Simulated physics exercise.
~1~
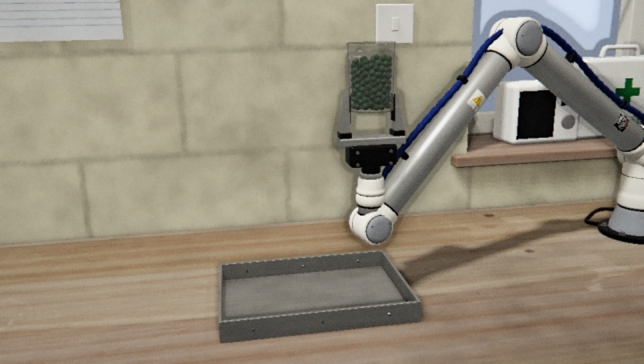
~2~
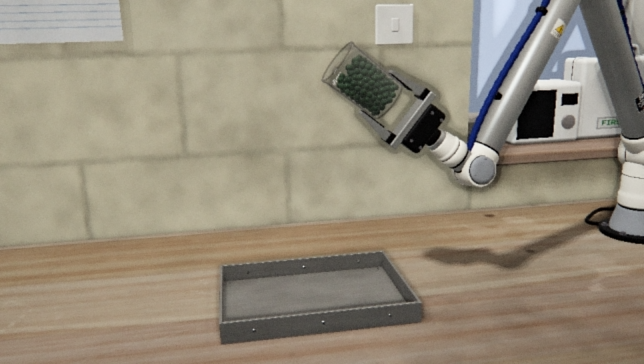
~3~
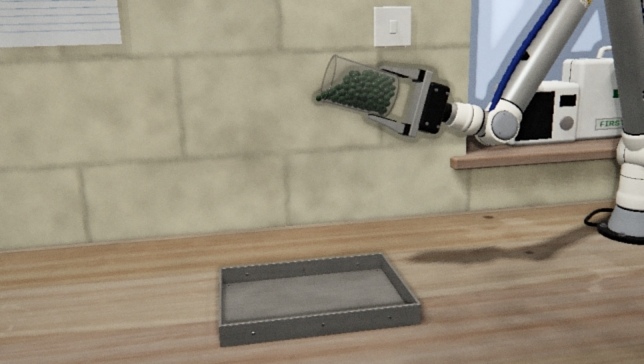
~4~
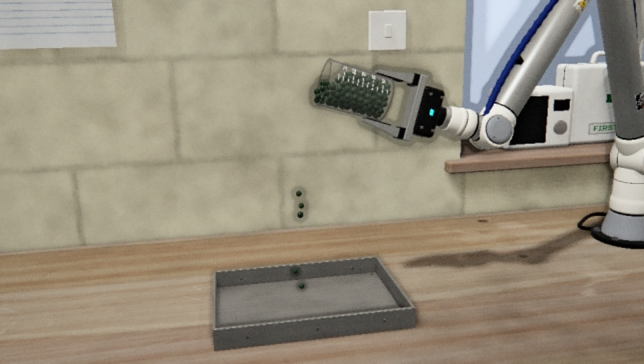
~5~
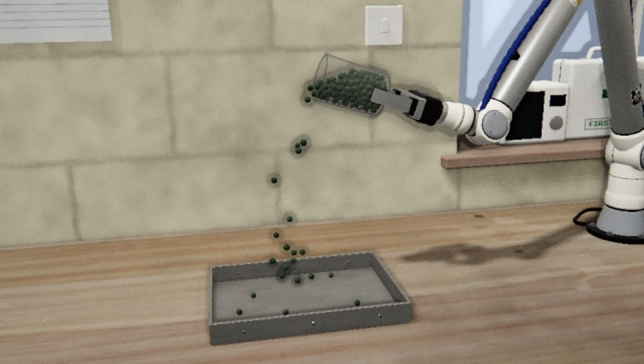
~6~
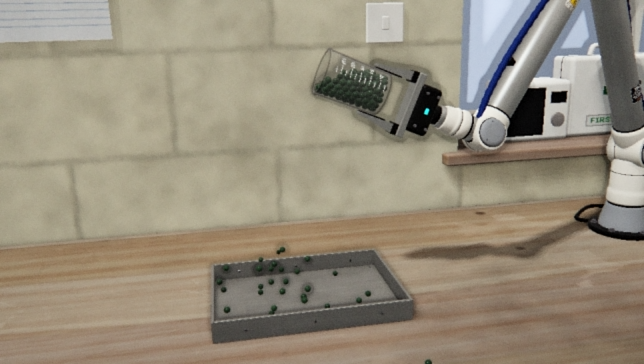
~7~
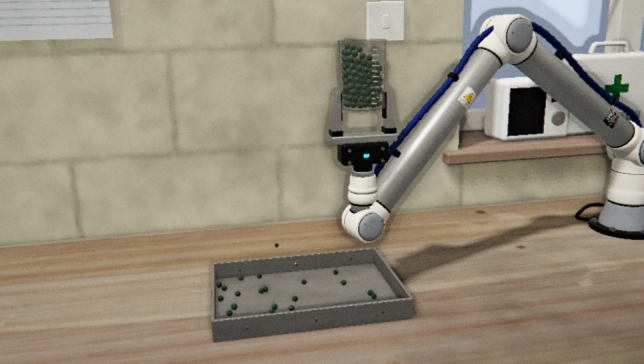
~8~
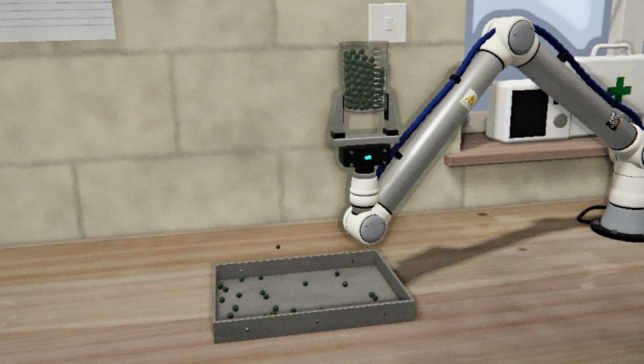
The clip opens with a robot arm holding a clear cup of dark green beads upright above a shallow gray tray on a wooden table. The arm swings the cup up and to the right, tipping it leftward until it lies nearly on its side. A few beads slip from the rim, then more fall in a loose stream as the gripper twists, scattering and bouncing in the tray. The arm then rights the cup, bringing it back left. It ends upright and still mostly full, with a modest scattering of beads in the tray and a stray one on the table behind.
